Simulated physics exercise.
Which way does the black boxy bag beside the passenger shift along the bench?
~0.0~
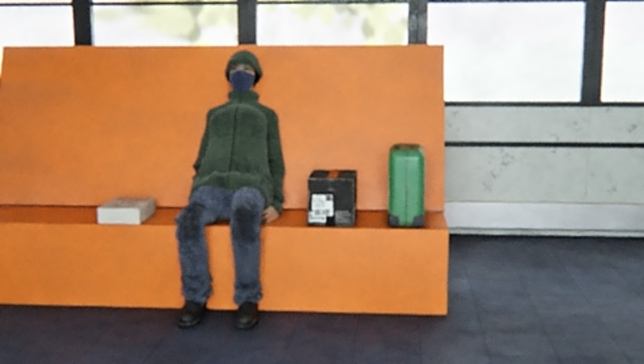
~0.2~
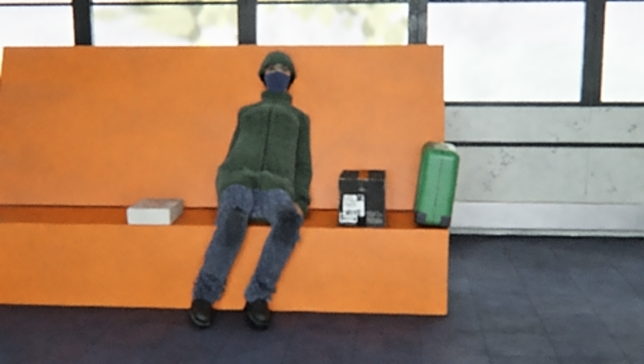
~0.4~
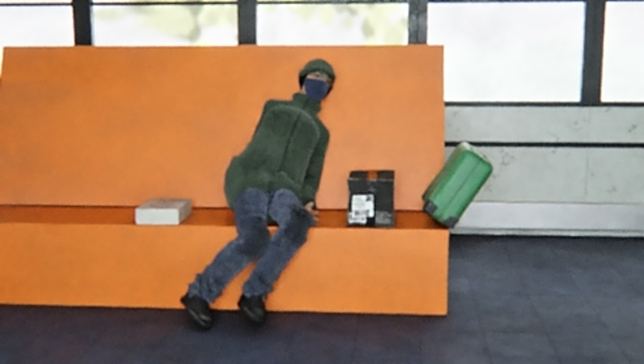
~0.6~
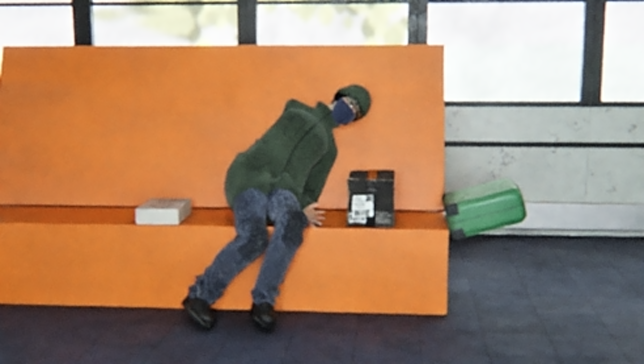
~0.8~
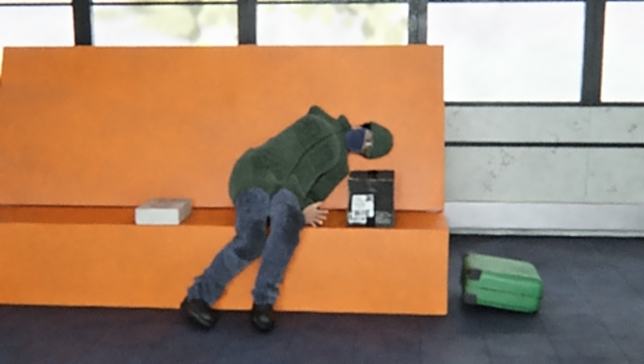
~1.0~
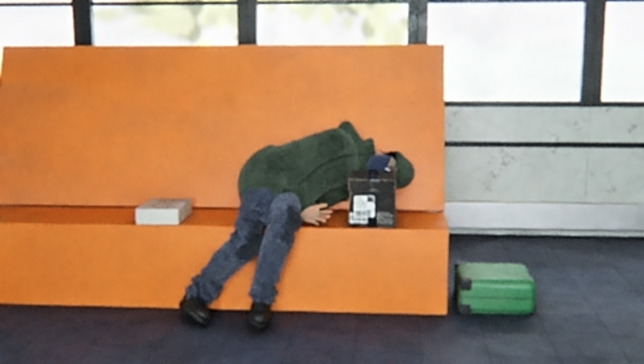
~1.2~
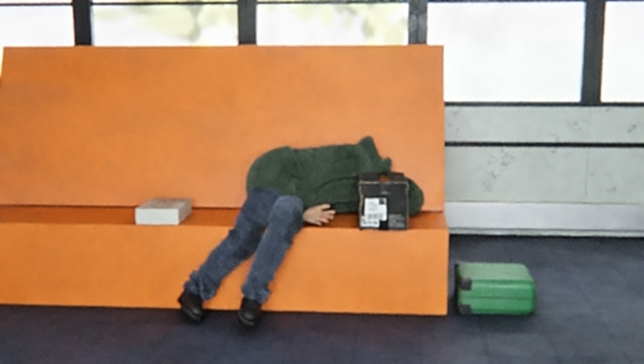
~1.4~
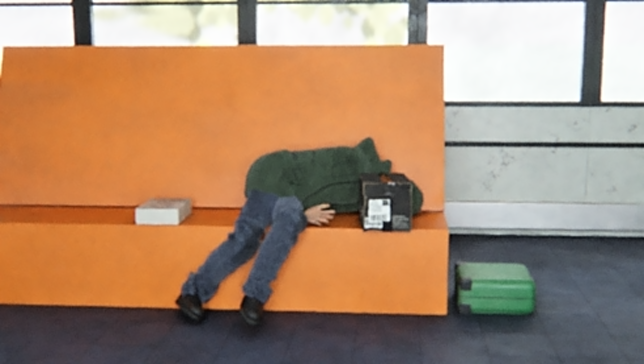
It shifts to the right along the seat, and it stays on the bench.
